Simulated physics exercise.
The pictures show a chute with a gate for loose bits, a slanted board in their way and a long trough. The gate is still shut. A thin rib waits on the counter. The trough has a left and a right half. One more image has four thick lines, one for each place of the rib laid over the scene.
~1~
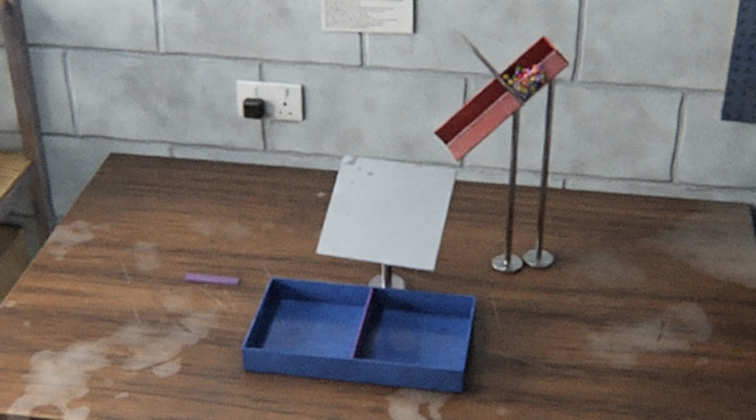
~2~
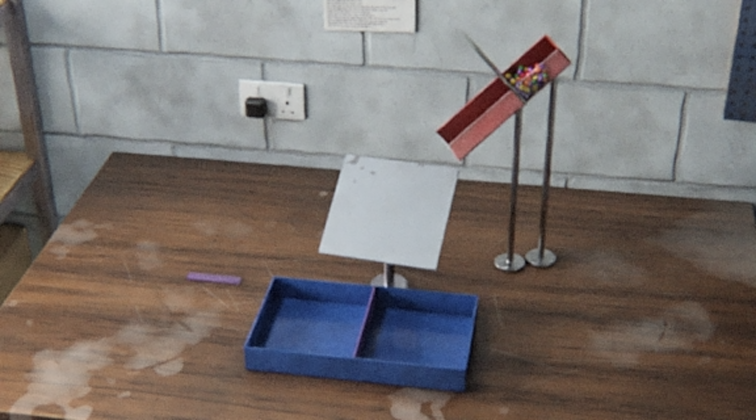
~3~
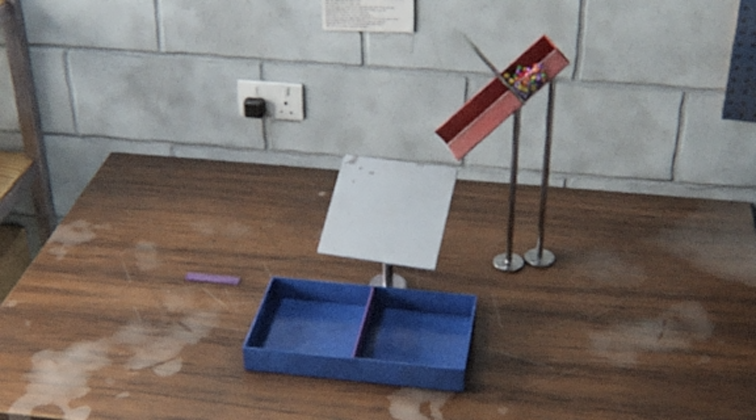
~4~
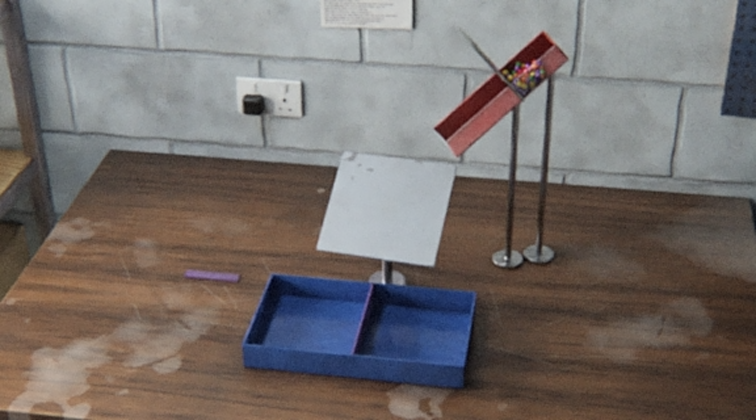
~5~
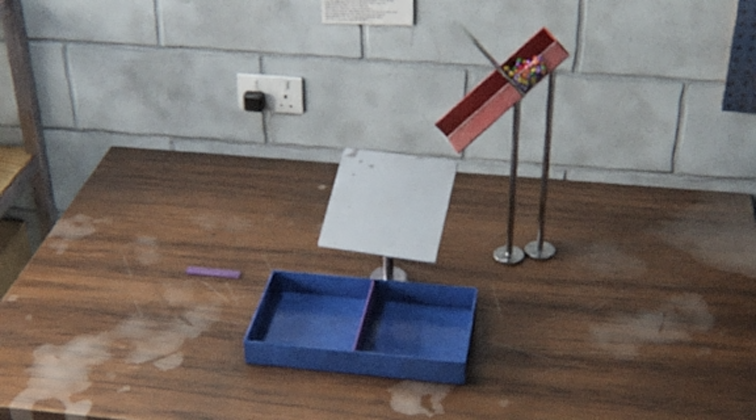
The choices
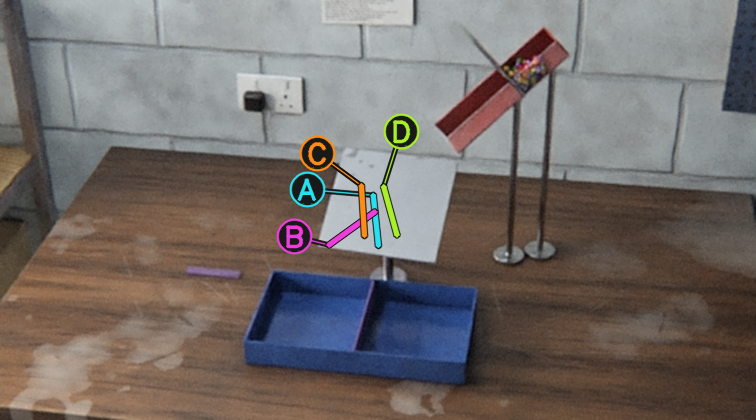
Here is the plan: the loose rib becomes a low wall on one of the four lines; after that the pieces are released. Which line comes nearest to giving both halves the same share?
The best line is C.
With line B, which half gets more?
The left half.
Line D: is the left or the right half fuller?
More lands on the right.
On the marked copy, line A from (373, 195) to (378, 245); line B from (374, 211) to (328, 245); line C from (361, 185) to (364, 235); line D from (383, 186) to (396, 235).
If A is chosen, of what is caught, about a tenth in the left half, the larger part in the right.
If B is chosen, of what is caught, the larger part in the left half, roughly a quarter in the right.
If C is chosen, of what is caught, roughly half in the left half, roughly half in the right.
If D is chosen, of what is caught, about a tenth in the left half, almost all in the right.
